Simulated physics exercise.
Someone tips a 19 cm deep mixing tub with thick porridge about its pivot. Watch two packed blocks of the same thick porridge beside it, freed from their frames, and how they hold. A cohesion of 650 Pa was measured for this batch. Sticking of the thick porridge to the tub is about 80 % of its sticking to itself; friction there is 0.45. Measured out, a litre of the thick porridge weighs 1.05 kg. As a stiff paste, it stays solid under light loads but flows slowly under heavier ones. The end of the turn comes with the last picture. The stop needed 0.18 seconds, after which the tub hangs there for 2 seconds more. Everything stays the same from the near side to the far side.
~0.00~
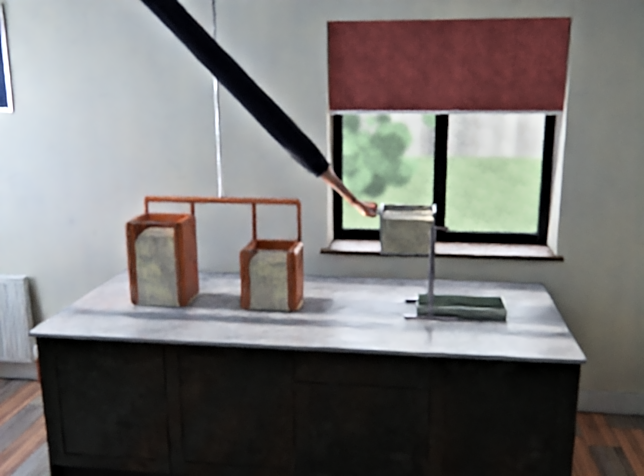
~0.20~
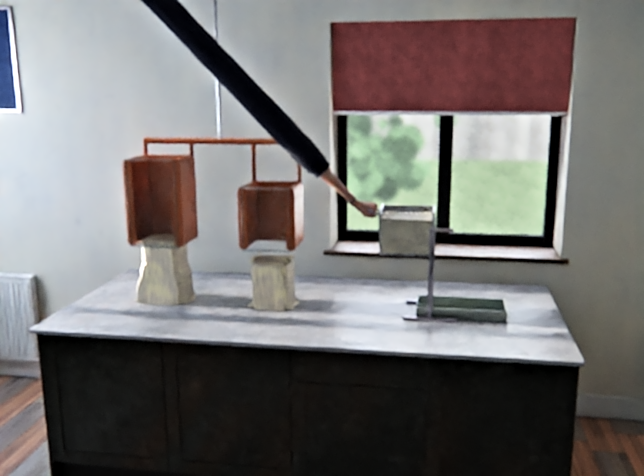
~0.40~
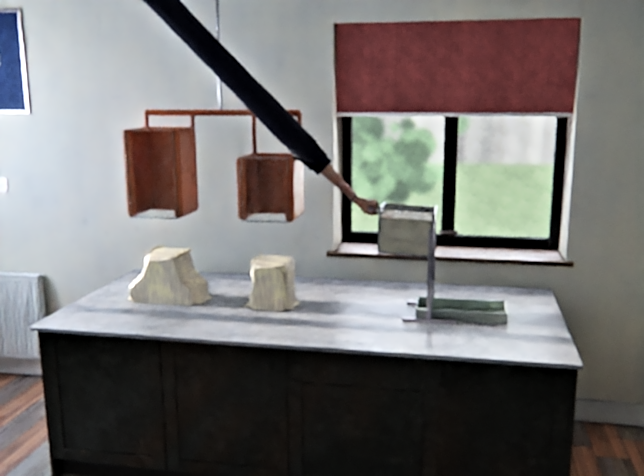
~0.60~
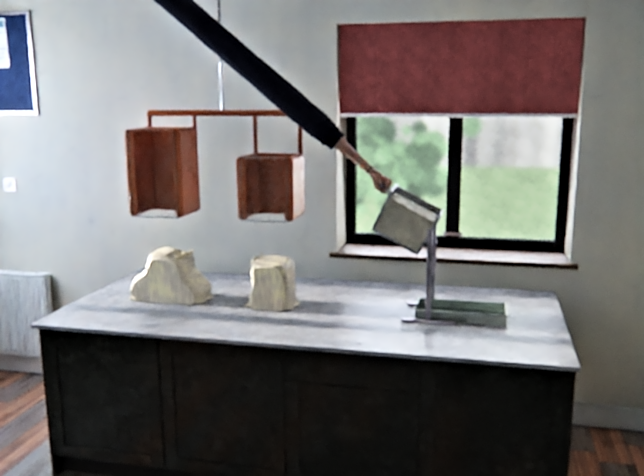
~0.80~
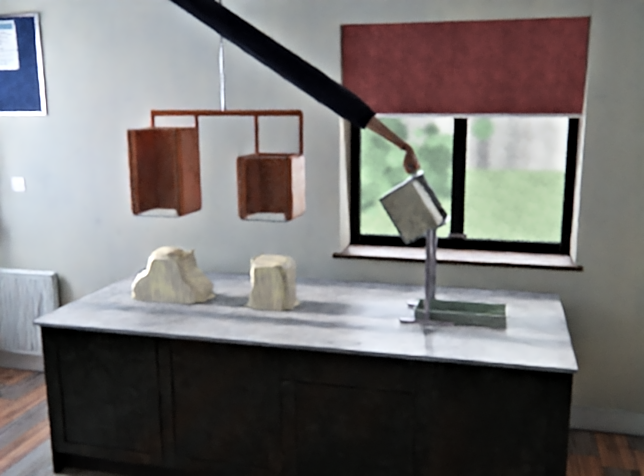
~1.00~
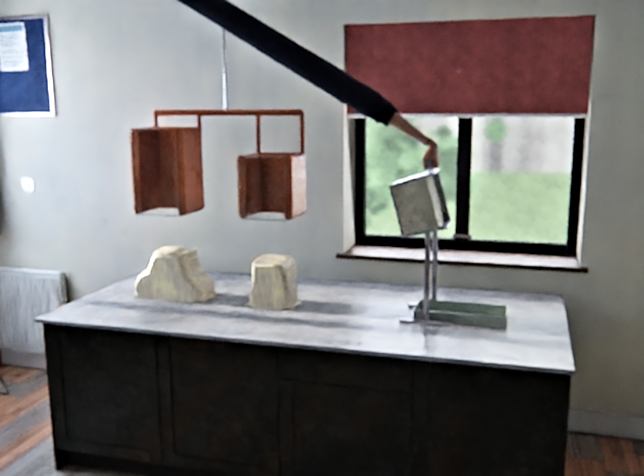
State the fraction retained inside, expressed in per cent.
Retained fraction: About 100 per cent.
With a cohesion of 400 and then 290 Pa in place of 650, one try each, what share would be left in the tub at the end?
Respectively, close to 100 % and close to 70 %.
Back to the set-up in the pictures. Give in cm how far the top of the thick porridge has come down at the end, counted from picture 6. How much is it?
Roughly 0 cm.
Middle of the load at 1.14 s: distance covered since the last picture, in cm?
Distance: About 0 cm.
After 1.14 s, the tub is at 75 degrees and holds 100 %.
After 1.31 s, the tub is at 75 degrees and holds 100 %.
After 1.48 s, the tub is at 75 degrees and holds 100 %.
After 1.65 s, the tub is at 75 degrees and holds 100 %.
After 3.00 s, the tub is at 75 degrees and holds 100 %.
